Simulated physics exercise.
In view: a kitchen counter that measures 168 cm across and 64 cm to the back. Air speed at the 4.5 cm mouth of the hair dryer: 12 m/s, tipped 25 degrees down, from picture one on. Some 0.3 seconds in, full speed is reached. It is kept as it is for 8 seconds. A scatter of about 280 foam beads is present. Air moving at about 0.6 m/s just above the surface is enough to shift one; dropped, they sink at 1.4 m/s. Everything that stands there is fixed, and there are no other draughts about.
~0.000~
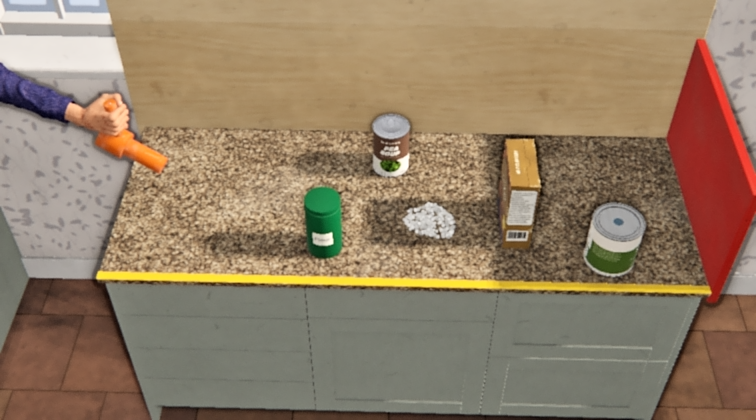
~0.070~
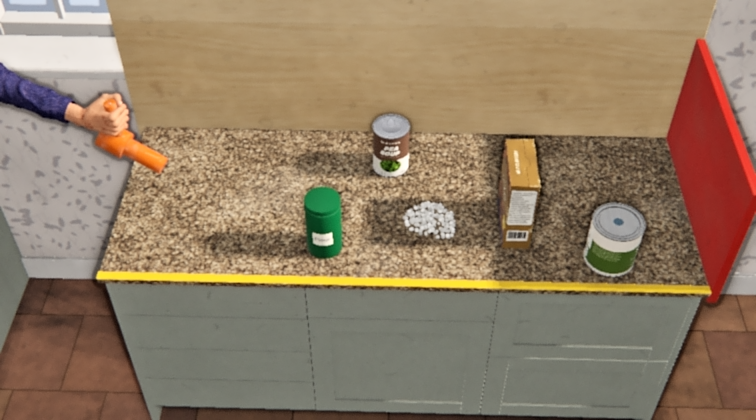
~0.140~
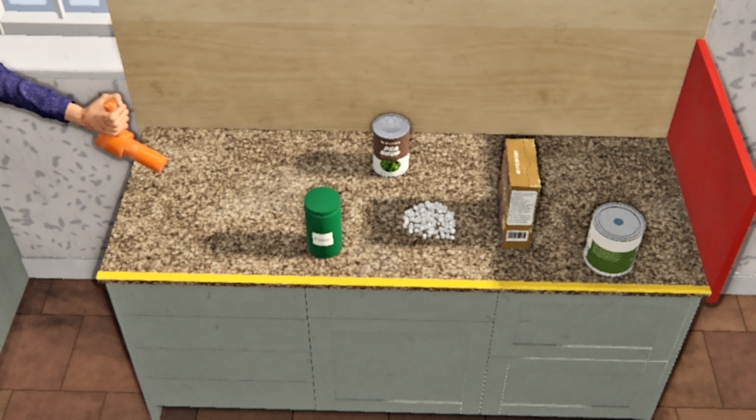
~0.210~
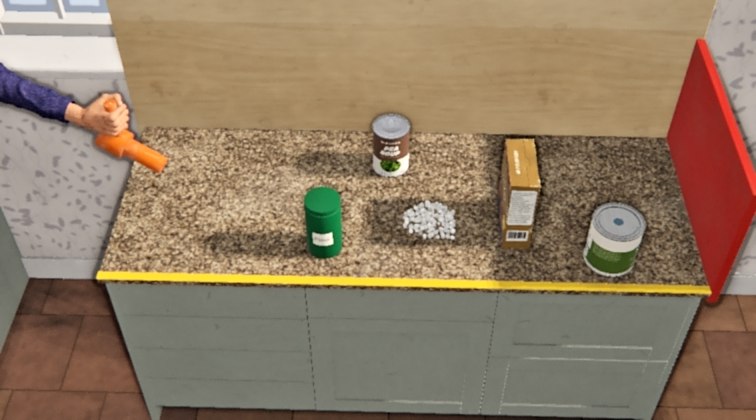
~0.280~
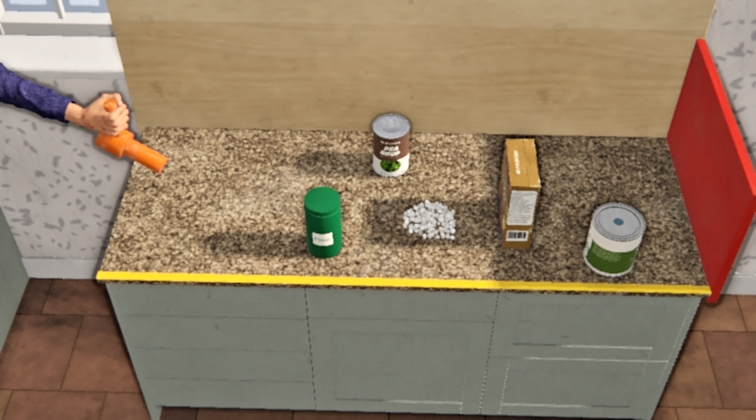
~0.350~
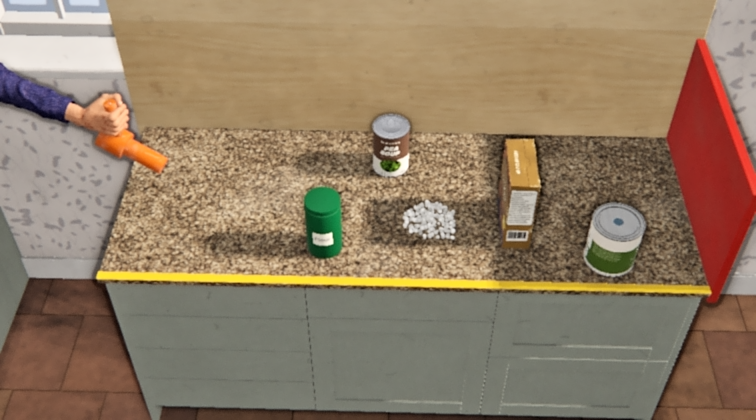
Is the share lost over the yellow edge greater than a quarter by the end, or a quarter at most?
Over a quarter is lost there.
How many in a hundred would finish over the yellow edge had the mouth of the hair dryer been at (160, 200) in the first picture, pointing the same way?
I'd expect close to 50 per cent.
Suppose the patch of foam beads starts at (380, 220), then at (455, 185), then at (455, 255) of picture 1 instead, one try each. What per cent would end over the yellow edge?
Try by try: About 60 per cent, 10 per cent and 90 per cent.
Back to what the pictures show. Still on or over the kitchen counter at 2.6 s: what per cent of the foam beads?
Roughly 50 %.
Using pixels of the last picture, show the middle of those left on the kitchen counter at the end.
I'd put it around (652, 148).
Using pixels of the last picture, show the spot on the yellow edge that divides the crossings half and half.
Around (536, 289).
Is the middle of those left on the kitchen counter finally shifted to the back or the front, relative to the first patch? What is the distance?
It has shifted to the far side, by around 35 cm.
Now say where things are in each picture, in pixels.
The middle of the foam beads is near (429, 222), none has stirred yet and the mouth of the hair dryer is at (163, 166), in the first frame.
The middle of the foam beads is near (429, 218), none has stirred yet and the yellow edge is centred on (402, 286), in the second frame.
The middle of the foam beads is near (429, 218), none has stirred yet, the top of a carton is at (523, 162) and the top of a tin is at (391, 126), in the third frame.
The middle of the foam beads is near (429, 218) and none has stirred yet, in the fourth frame.
The middle of the foam beads is near (429, 218) and none has stirred yet, in the fifth frame.
The middle of the foam beads is near (429, 218) and none has stirred yet, in the sixth frame.
After 1.6 s, 46 % are over the yellow edge; the middle of those still in play is near (640, 153); 45 % have settled or left.
After 2.6 s, 47 % are over the yellow edge; the middle of those still in play is near (650, 151); 48 % have settled or left.
After 4.4 s, 50 % are over the yellow edge; the middle of those still in play is near (650, 151); 56 % have settled or left.
After 8.0 s, at the end, 51 % are over the yellow edge; the middle of those still in play is near (652, 148).
